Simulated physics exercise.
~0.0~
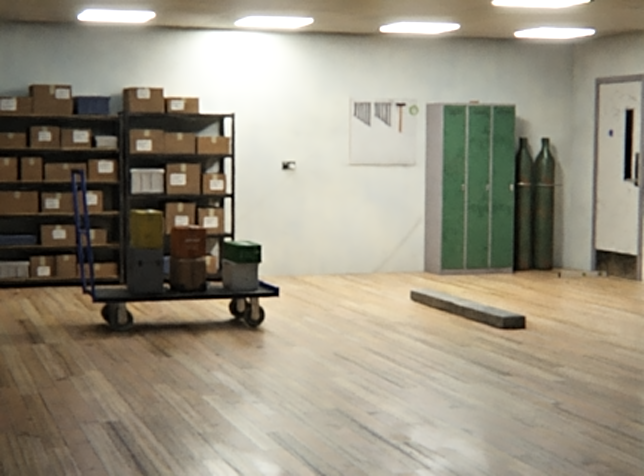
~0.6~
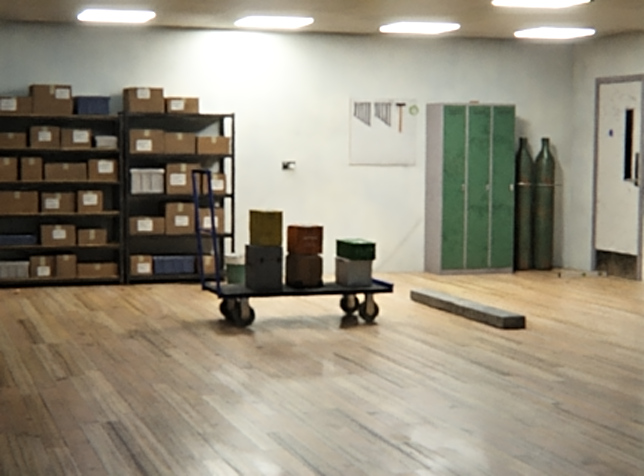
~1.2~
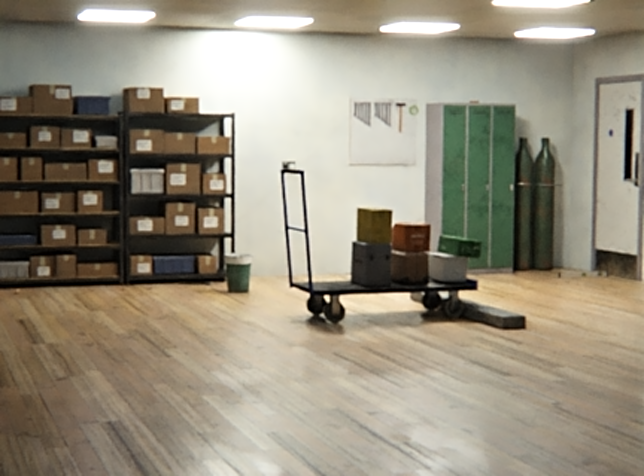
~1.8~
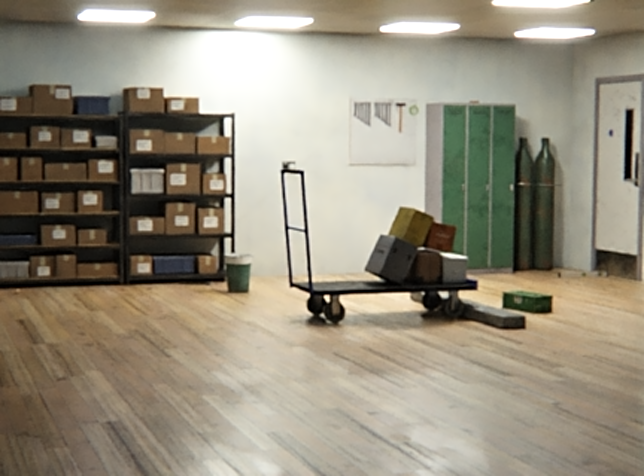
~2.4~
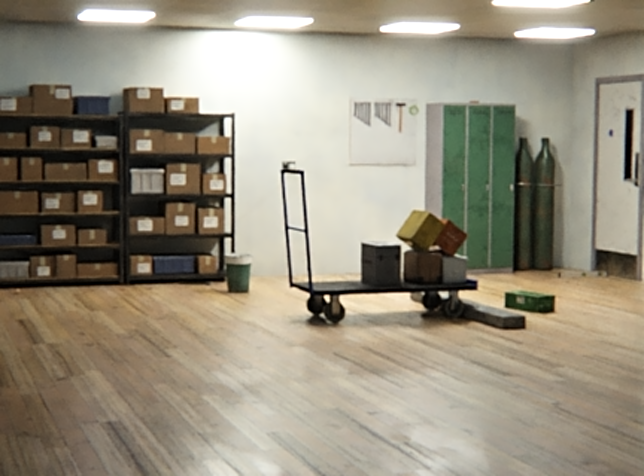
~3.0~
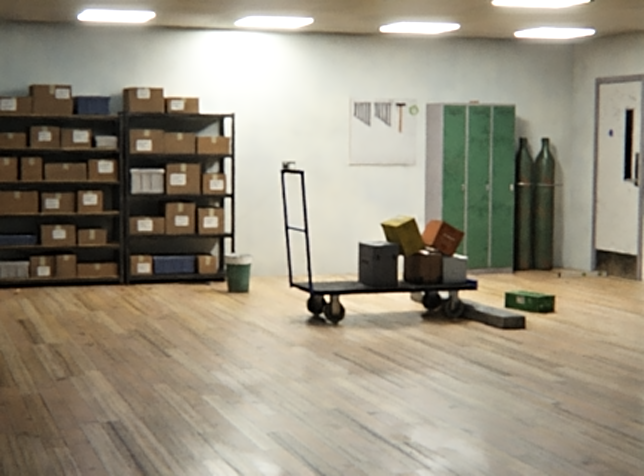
A flat trolley stacked with boxes rolled right across a wooden floor and stopped abruptly at a low beam. The green box flew off the front and landed on the floor, while the yellow and orange ones tumbled forward and ended up tilted on the deck.
